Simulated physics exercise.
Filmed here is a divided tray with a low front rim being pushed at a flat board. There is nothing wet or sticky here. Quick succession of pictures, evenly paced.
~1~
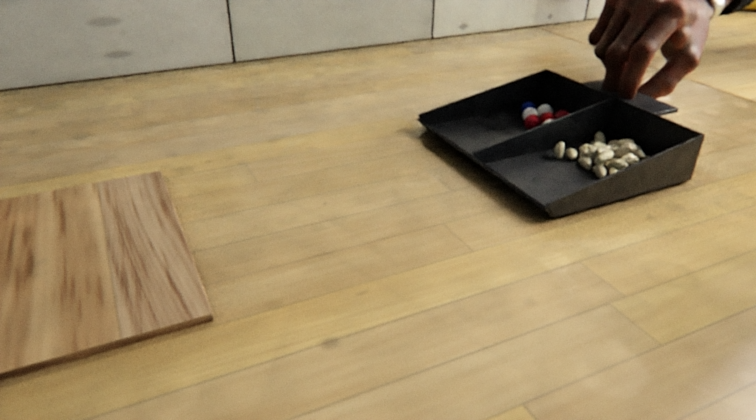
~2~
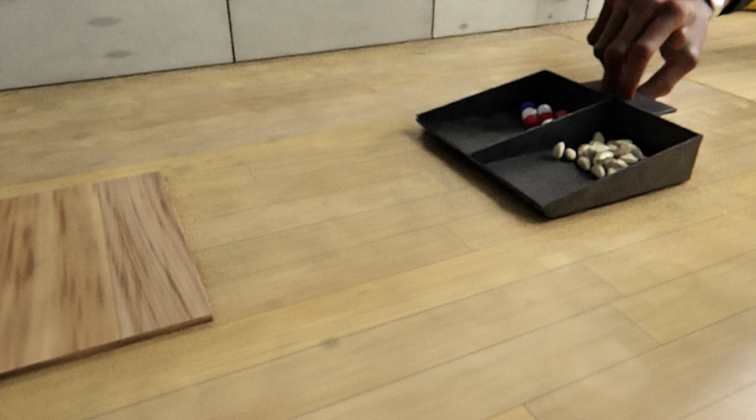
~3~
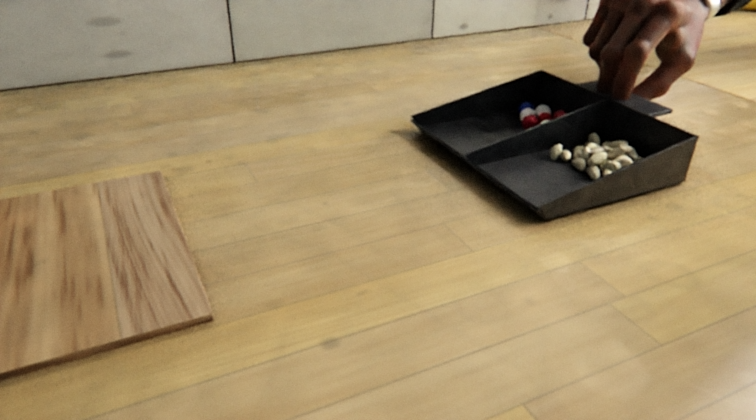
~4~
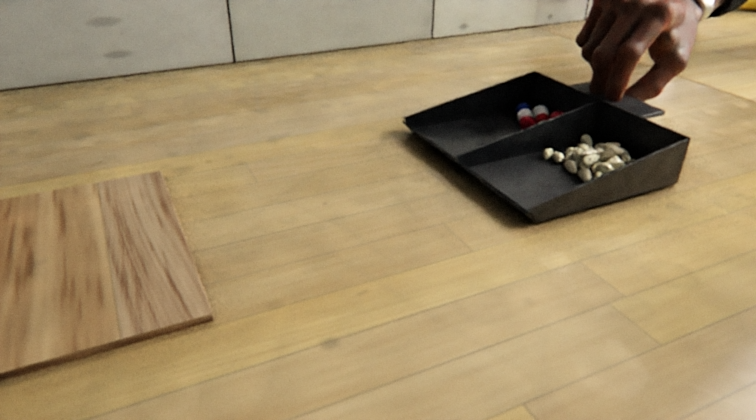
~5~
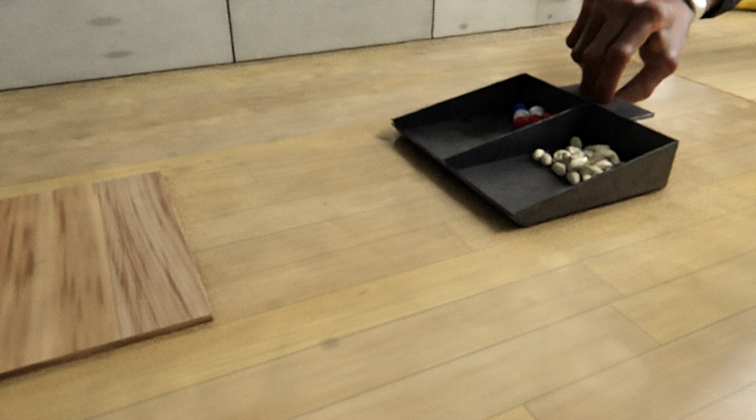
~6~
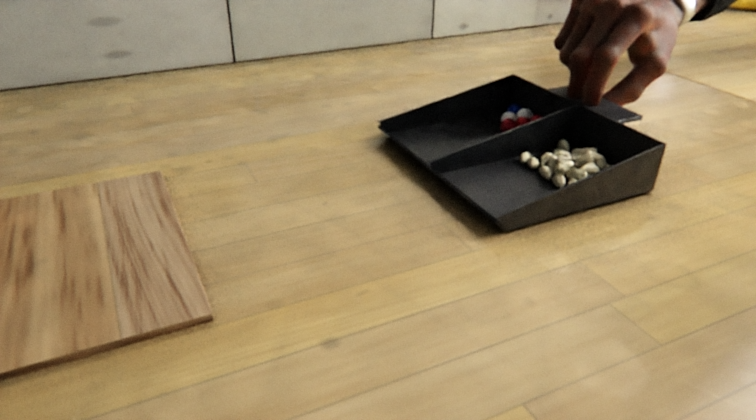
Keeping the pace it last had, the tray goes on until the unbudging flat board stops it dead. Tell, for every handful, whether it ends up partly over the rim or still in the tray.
Near handful - still in the tray, far handful - still in the tray.
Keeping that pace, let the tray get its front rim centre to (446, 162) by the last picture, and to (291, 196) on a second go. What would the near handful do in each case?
Try one: It stays put inside. Try two: It spills some.
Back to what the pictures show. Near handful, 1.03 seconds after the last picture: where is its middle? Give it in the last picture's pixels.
Close to pixel (340, 225).
Then, 0.36 s later than the last frame, tray still sliding, front rim near (322, 189); near handful all inside; far handful all inside.
Then, 0.82 s later than the last frame, tray stopped at the flat board; near handful all inside; far handful all inside, moved towards the front rim.
When it is over, tray stopped at the flat board; near handful all inside; far handful all inside, moved towards the front rim.
